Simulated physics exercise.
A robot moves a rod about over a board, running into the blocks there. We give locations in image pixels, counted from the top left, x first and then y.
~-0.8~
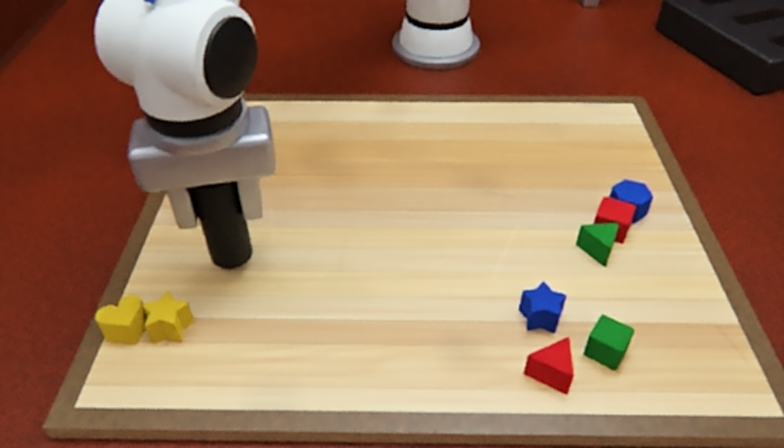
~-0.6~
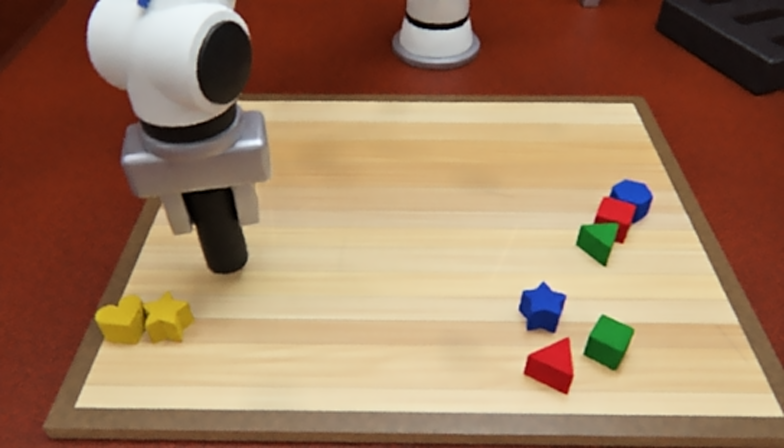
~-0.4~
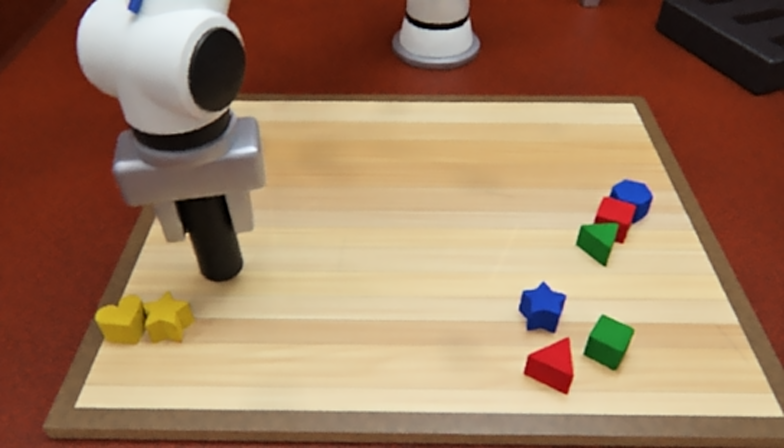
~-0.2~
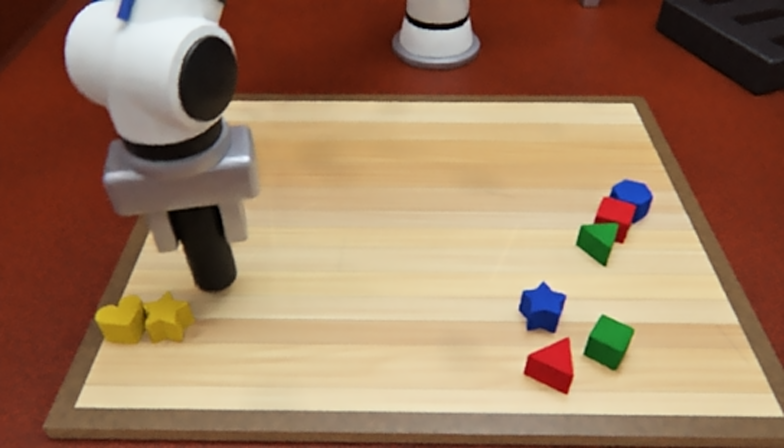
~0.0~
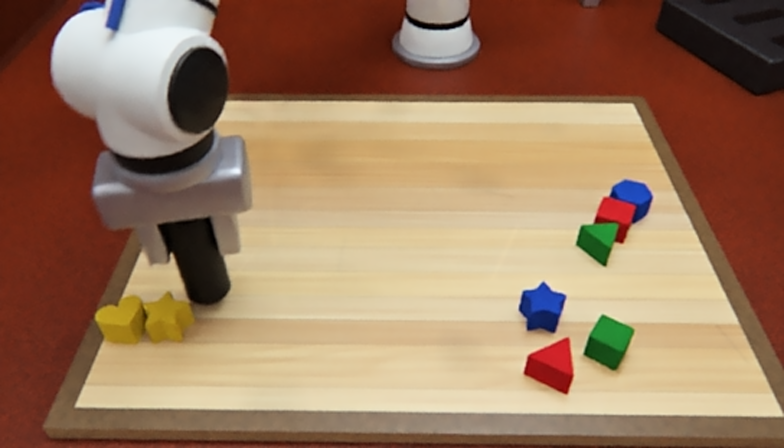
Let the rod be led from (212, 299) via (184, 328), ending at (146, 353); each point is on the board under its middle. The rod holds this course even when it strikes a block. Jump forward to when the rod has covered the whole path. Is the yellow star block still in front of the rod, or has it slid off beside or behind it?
As far as I can tell, the yellow star block is still leading the way in front of the rod.
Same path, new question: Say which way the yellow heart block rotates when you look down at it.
Its spin: Clockwise.
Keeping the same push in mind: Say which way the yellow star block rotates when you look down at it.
Clockwise, from overhead.
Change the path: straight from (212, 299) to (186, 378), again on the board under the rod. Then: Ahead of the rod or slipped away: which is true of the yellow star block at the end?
Most likely the yellow star block slides off.
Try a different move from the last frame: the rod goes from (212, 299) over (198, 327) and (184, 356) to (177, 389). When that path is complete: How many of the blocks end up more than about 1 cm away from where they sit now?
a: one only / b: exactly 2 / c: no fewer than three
a: One only.
The first path, step by step. Halfway along, rod at (179, 318); yellow heart block at (104, 316), turned 15° clockwise; yellow star block at (136, 329), turned 20° clockwise.
At the end, rod at (141, 343); yellow heart block at (97, 317), turned 30° clockwise; yellow star block at (96, 355), turned 20° clockwise.
